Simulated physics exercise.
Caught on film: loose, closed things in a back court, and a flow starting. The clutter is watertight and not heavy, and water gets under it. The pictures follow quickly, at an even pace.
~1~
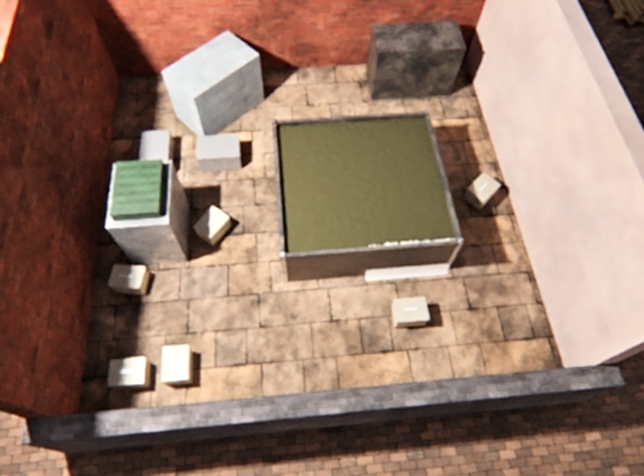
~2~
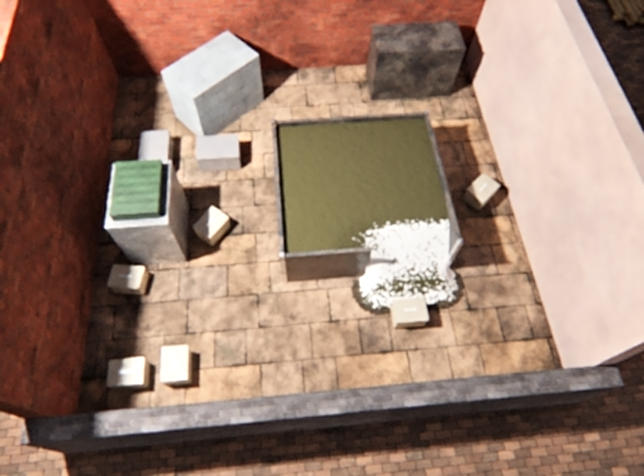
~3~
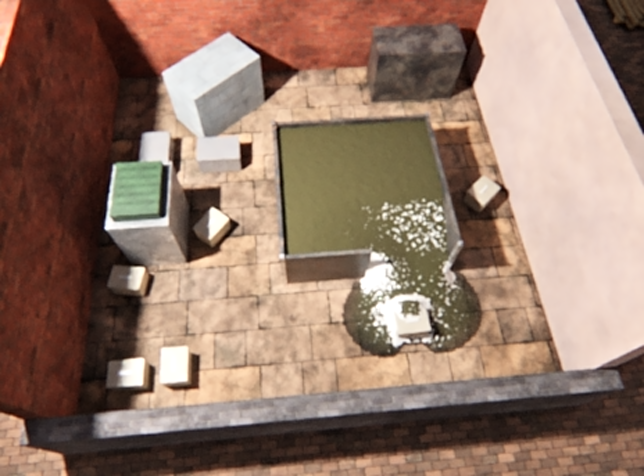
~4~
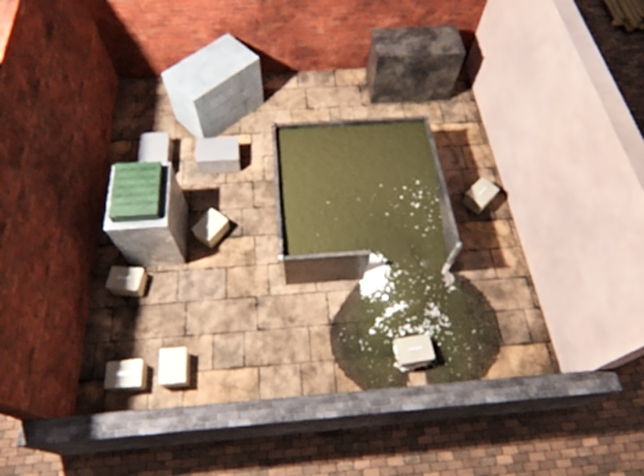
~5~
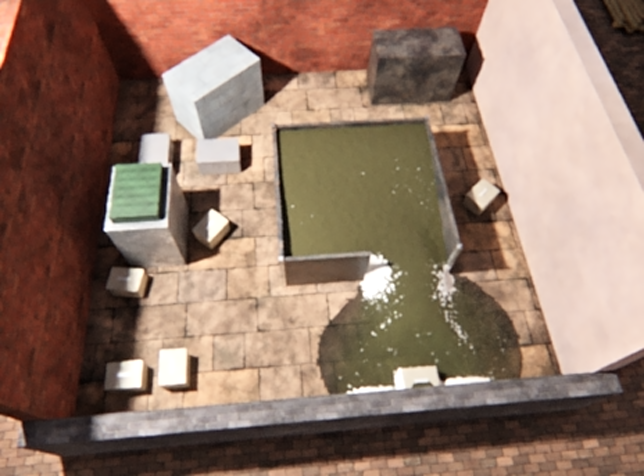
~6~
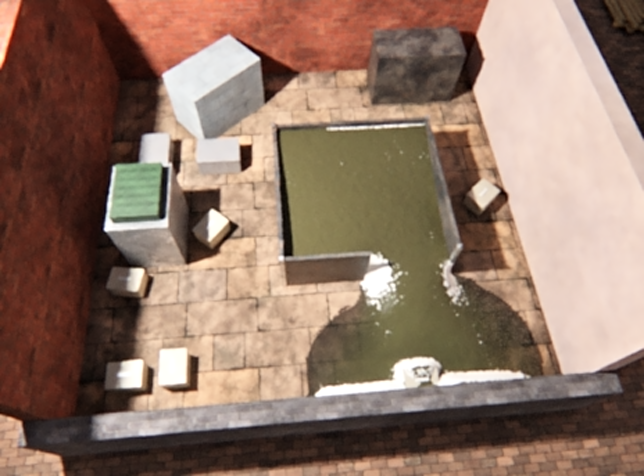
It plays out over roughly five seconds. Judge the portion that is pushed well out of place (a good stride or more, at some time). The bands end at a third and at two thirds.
That comes to from one to two thirds.
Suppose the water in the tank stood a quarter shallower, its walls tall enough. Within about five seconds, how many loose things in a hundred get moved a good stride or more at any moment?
About 40 per cent.
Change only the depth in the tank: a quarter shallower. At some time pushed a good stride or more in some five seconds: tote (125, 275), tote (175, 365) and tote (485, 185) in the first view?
As listed: Shifted that much, not that far, pushed that far.
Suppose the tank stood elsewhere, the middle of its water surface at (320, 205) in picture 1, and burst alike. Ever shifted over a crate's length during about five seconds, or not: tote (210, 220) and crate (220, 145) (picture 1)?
One after the other: Under that, not that far.
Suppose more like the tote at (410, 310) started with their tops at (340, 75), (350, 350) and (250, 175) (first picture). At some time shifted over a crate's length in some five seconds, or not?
One after the other: Less than that, that far or more, less than that.
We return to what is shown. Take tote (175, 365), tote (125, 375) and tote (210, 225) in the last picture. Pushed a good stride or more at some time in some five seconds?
In that order: Swept aside, shifted that much, no.
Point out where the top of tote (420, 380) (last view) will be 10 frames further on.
At about (262, 373).
A moment on, 1 of 8 are well off their spots; 1 afloat.
Next, 1 of 8 are well off their spots; 0 afloat.
Later, 5 of 8 are well off their spots; 3 afloat.
In the end, 5 of 8 are well off their spots, and 5 have been at some point; 3 afloat.
